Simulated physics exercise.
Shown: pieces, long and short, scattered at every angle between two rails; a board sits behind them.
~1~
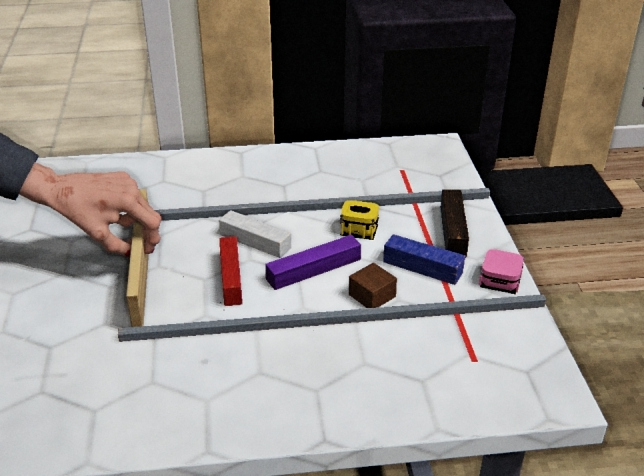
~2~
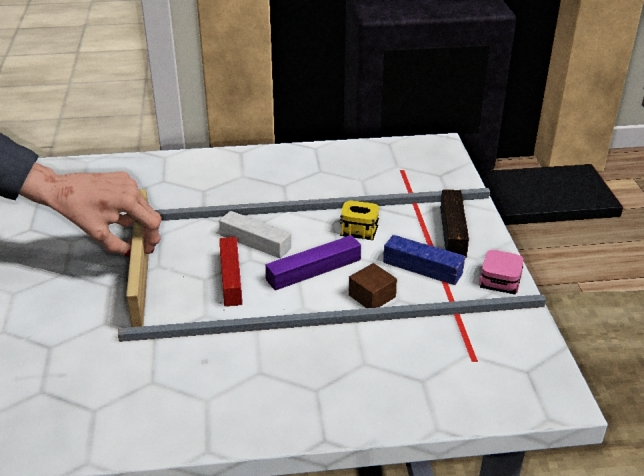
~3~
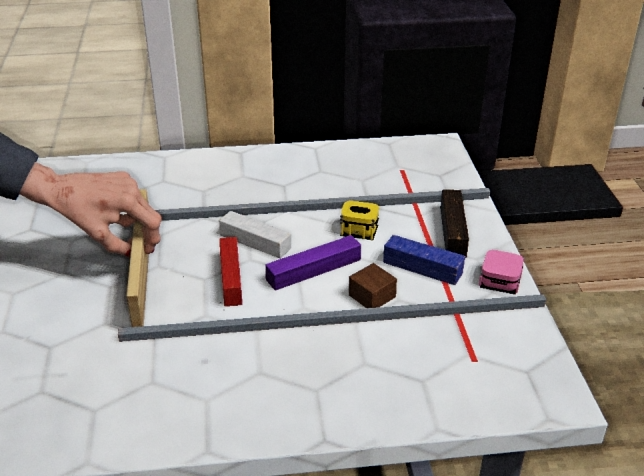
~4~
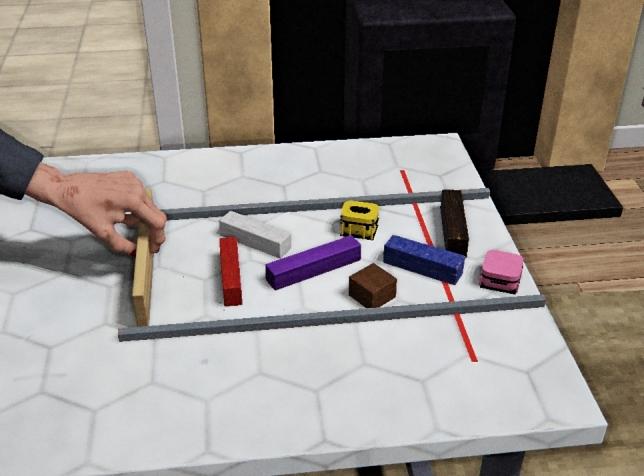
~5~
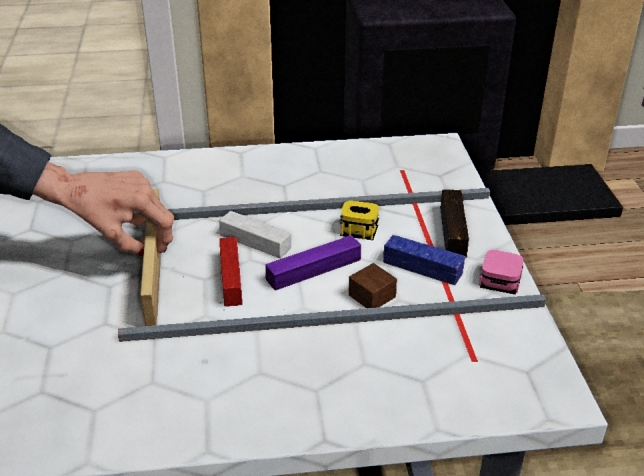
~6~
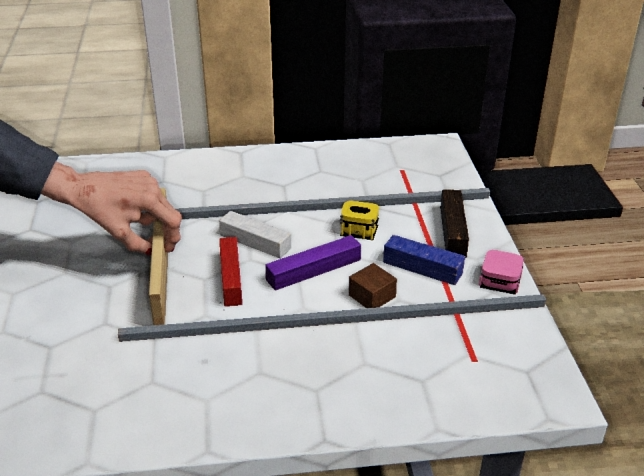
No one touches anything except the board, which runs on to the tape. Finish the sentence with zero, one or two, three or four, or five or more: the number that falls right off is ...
The number that falls right off is one or two.
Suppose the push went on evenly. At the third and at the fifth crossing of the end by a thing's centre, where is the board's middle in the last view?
Near (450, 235) first, near (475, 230) second.
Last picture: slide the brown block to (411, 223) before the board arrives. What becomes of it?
It stays put.
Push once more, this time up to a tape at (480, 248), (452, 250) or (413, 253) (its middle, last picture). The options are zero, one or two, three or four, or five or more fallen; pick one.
Counts as listed: At least five / one or two / not one.
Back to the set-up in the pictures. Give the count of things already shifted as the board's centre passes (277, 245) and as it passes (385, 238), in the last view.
I count 3 first and 8 after.
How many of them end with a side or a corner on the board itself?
1 end up touching it.
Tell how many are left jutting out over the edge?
As for overhanging, the count is 1.
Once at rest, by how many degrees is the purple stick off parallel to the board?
About 10°.
Early on, none off yet; pink case at rest near (502, 272); black bar at rest near (454, 223); blue bar at rest near (423, 259).
Finally, the number that fall off is one or two; lost, pink case.
